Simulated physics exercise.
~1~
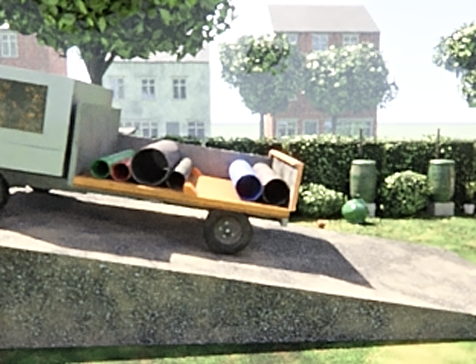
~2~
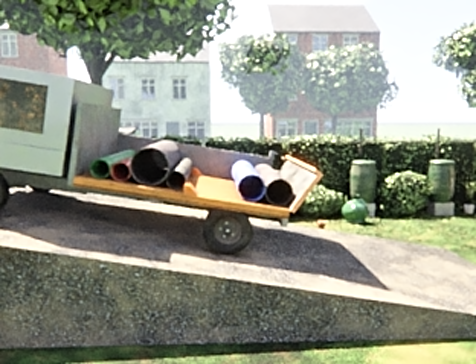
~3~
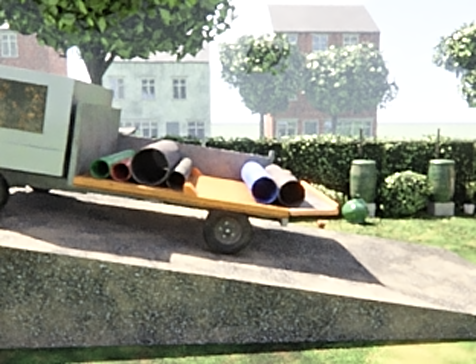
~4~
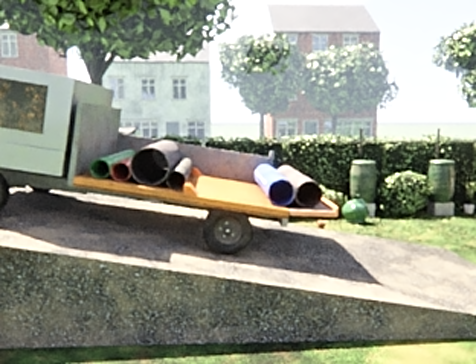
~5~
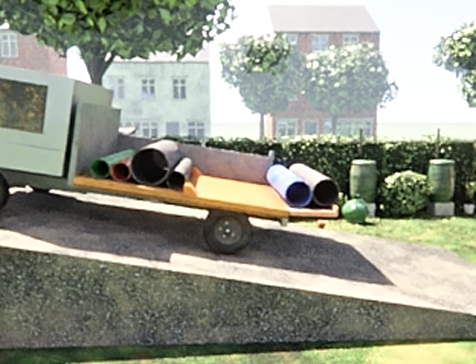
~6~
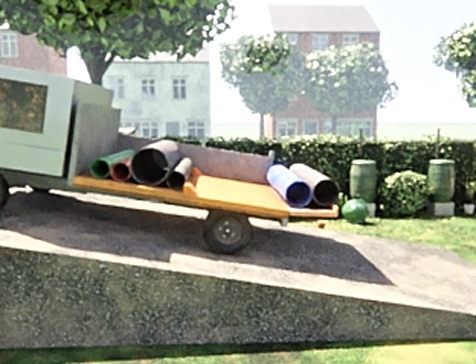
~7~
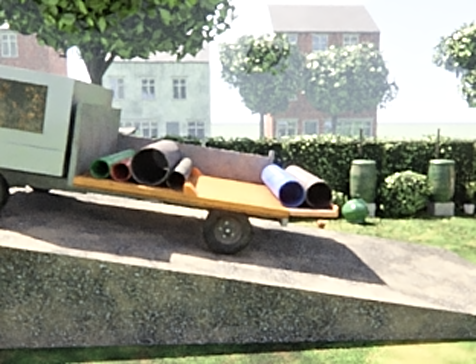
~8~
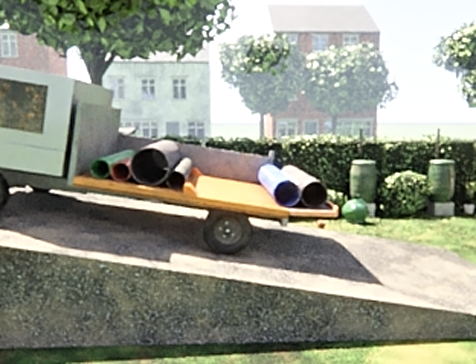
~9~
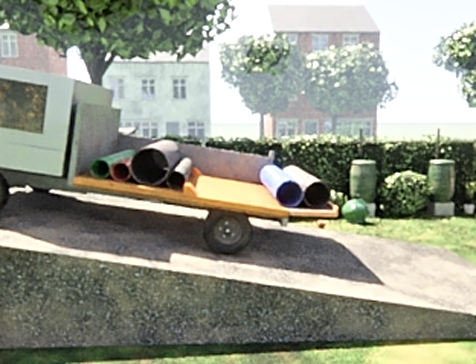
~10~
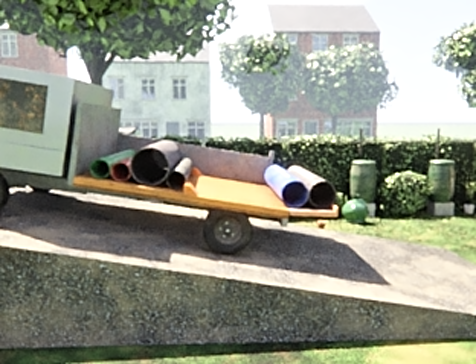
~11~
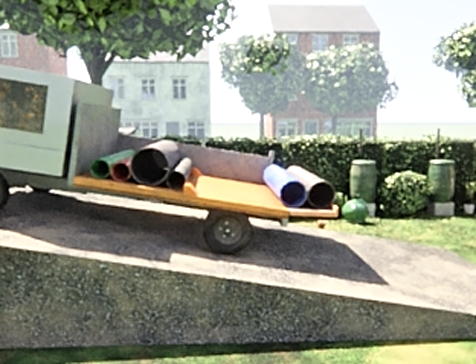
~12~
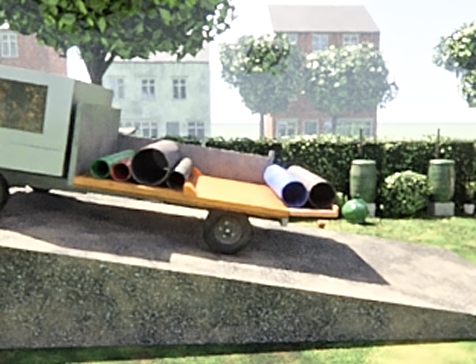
A pick-up's tailgate drops open on a ramp, and two pipes roll onto it and stay aboard.
